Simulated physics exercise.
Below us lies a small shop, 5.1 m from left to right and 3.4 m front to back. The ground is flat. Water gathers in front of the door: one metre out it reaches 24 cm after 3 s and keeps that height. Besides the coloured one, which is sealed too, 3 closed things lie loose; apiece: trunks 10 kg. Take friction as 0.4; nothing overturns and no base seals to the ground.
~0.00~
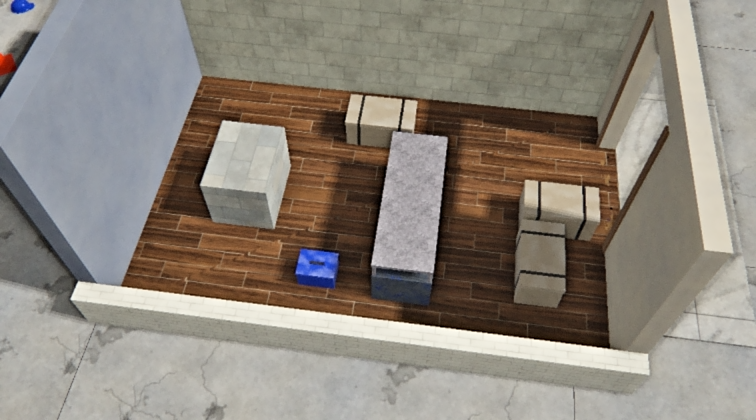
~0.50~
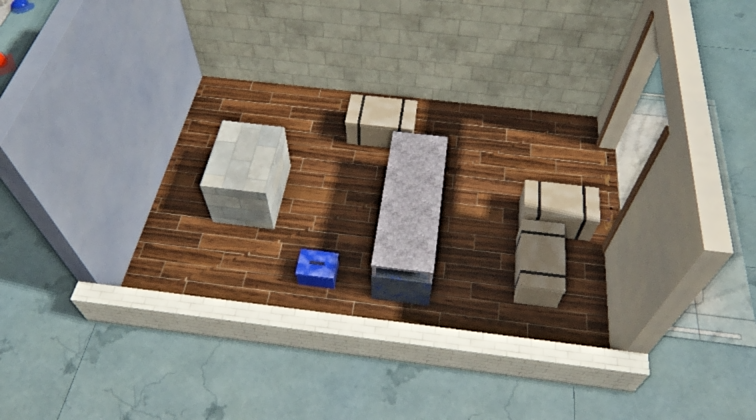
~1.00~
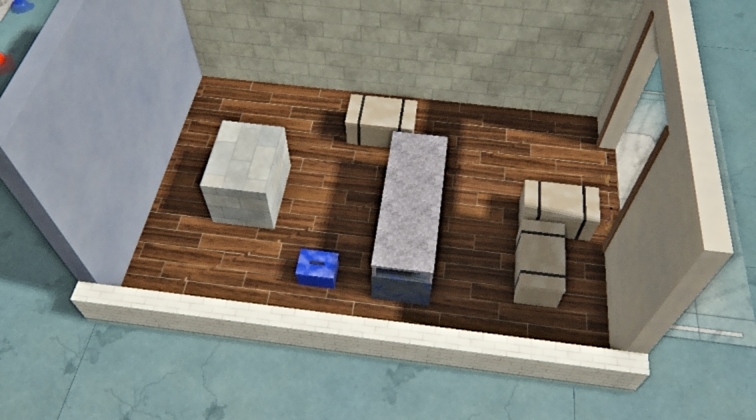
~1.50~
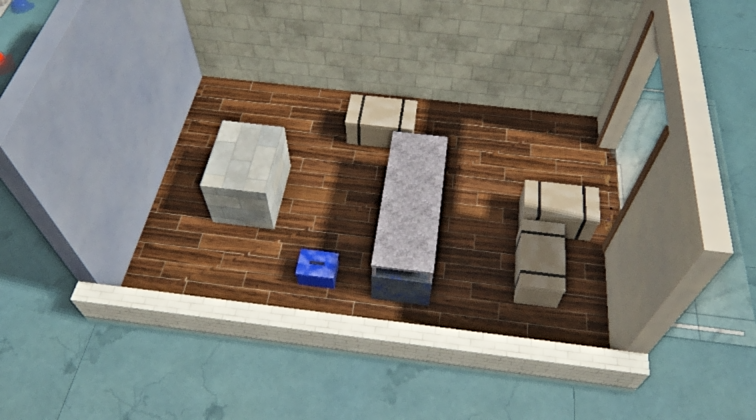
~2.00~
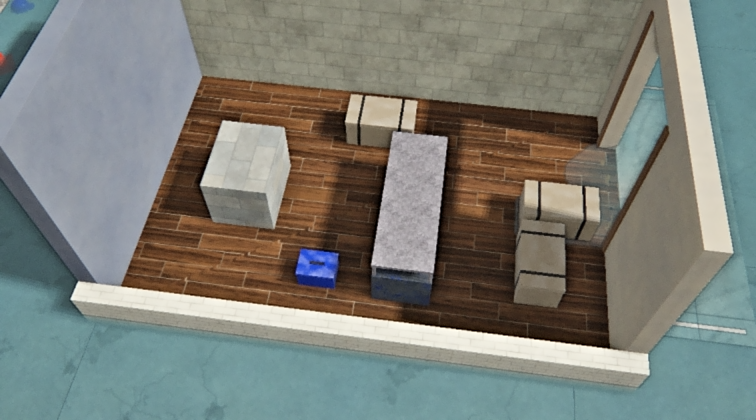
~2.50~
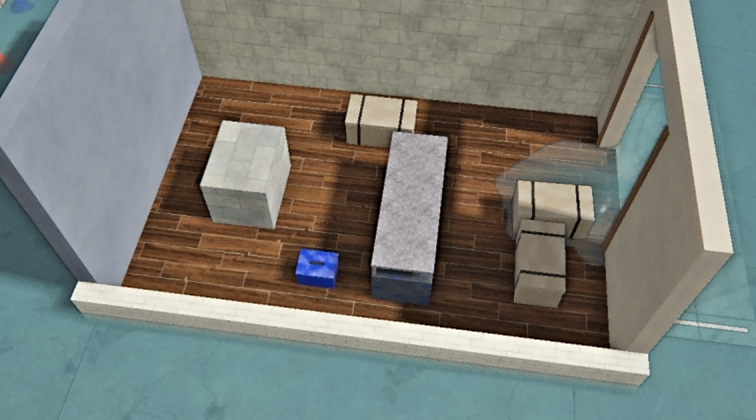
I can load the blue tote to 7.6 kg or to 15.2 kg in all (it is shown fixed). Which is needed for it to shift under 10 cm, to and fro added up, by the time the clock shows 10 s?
I expect that only the larger load is enough.
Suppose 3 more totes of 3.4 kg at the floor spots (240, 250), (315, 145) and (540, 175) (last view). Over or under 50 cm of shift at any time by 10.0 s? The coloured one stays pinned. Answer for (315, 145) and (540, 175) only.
In that order: Past it, past it.
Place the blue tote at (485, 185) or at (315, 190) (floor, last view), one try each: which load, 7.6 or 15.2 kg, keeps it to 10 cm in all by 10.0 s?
In that order: Neither is enough; it takes the larger.
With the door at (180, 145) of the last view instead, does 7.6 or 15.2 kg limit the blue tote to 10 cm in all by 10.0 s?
In that case only the larger load is enough.
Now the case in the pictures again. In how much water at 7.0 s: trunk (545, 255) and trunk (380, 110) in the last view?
Roughly 8 and 10 cm.
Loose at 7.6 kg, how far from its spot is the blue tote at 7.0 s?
About 0 cm.
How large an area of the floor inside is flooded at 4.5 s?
About 8.5 m2.
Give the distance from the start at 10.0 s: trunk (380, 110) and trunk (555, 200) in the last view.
In that order: 250 cm, 140 cm.
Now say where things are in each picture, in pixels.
The first picture shows the blue tote at (317, 263) rests on the ground; 0.0 m2 under water; 0 of 4 have shifted.
The second picture shows the blue tote at (317, 263), on the bottom; 0.0 m2 under water; 0 of 4 have shifted.
The third picture shows the blue tote at (317, 263), on the bottom; 0.0 m2 under water; 0 of 4 have shifted.
The fourth picture shows the blue tote at (317, 263) rests on the ground; 0.0 m2 under water; 0 of 4 have shifted.
The fifth picture shows the blue tote at (317, 263) rests on the ground; water covers 0.3 m2; 0 of 4 have shifted.
The sixth picture shows the blue tote at (317, 263) rests on the ground; 1.2 m2 under water; 1 of 4 have shifted.
After 3.5 s the blue tote would be 0 cm from its start with 7.6 kg and 0 cm from its start with 15.2 kg; 0 cm of water round it then.
After 4.5 s the blue tote would be 0 cm from its start with 7.6 kg and 0 cm from its start with 15.2 kg; 0 cm of water round it then.
After 7.0 s the blue tote would be 0 cm from its start with 7.6 kg and 0 cm from its start with 15.2 kg; 4 cm of water round it then.
After 10.0 s the blue tote would be 37 cm from its start with 7.6 kg and 0 cm from its start with 15.2 kg; 7 cm of water round it then.
